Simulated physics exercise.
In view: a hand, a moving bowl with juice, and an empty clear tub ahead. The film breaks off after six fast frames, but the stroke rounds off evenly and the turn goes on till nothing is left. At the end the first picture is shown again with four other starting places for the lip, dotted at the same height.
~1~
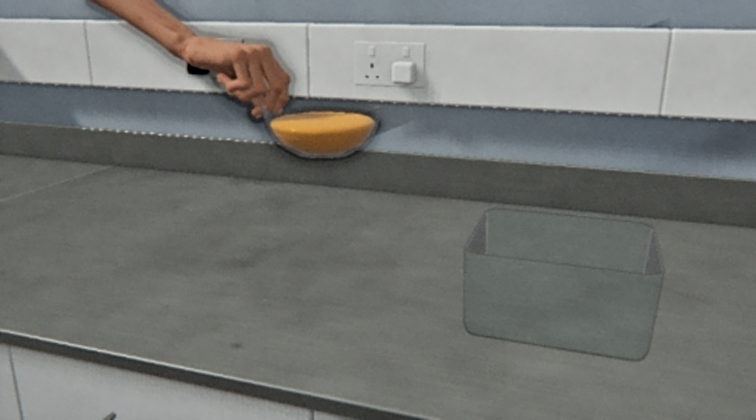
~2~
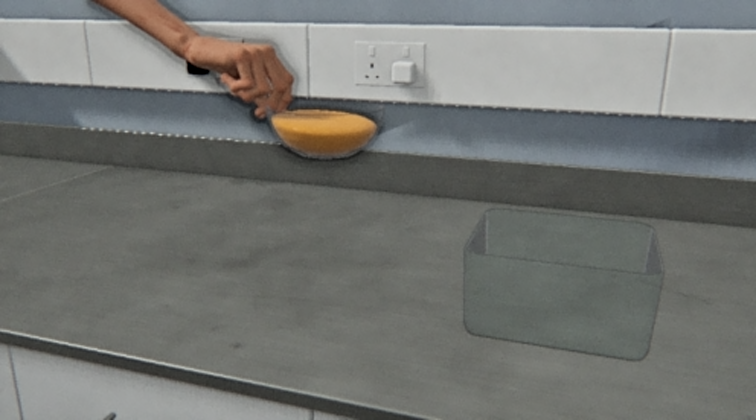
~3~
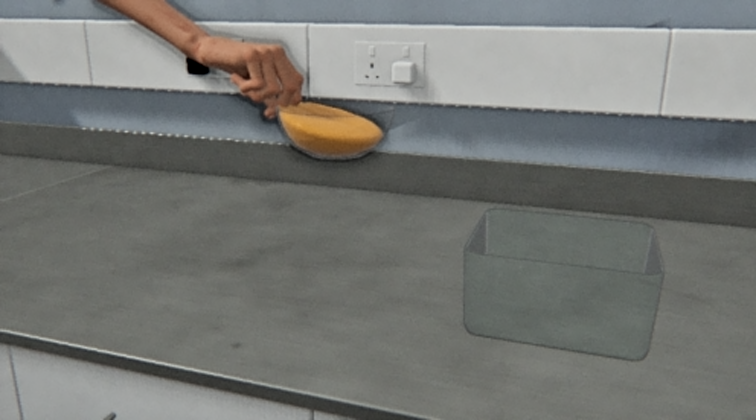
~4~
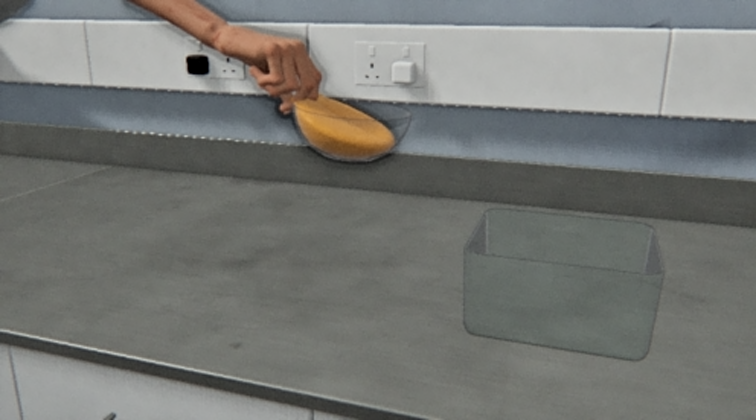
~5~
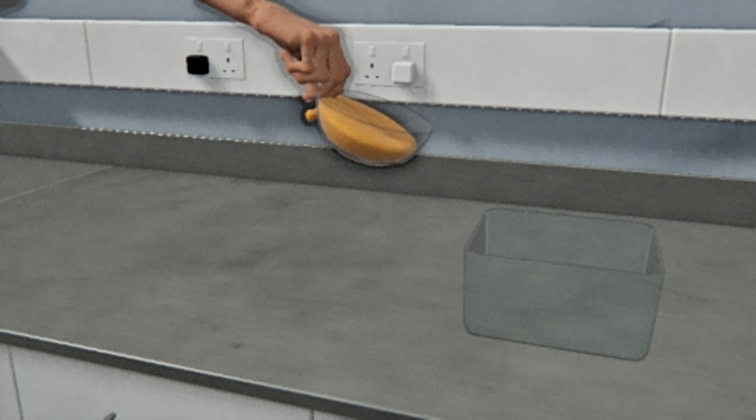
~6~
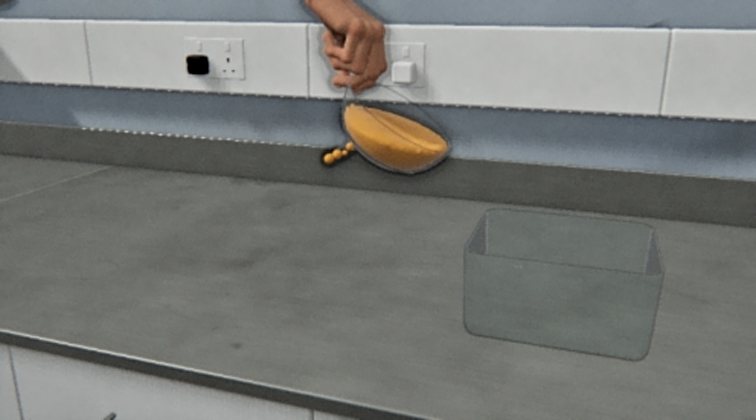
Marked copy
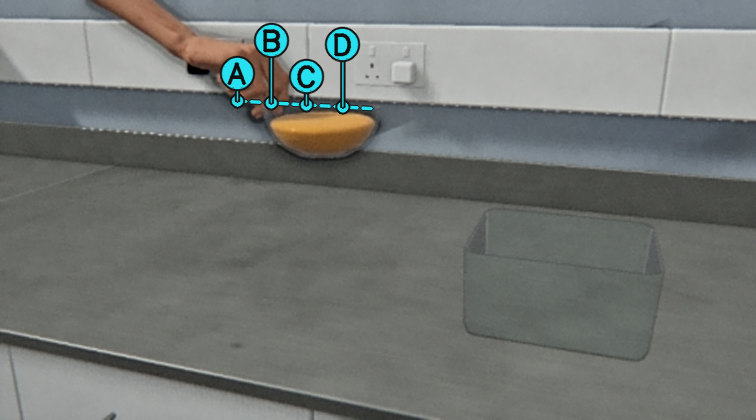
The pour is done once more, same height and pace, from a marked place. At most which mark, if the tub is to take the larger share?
The limit is D.
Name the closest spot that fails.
The answer is C.
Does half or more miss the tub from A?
Yes, that goes wrong.
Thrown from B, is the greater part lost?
Yes.
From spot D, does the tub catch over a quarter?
Yes.
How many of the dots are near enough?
One of the four.
On the marked copy, A at (237, 101); B at (271, 102); C at (306, 104); D at (342, 106).
With A, about 0 % lands in the tub, 100 % falls short.
With B, about 0 % lands in the tub, 98 % falls short.
With C, about 20 % lands in the tub, 74 % falls short and 7 % goes beside or beyond.
With D, about 64 % lands in the tub, 24 % falls short and 12 % goes beside or beyond.
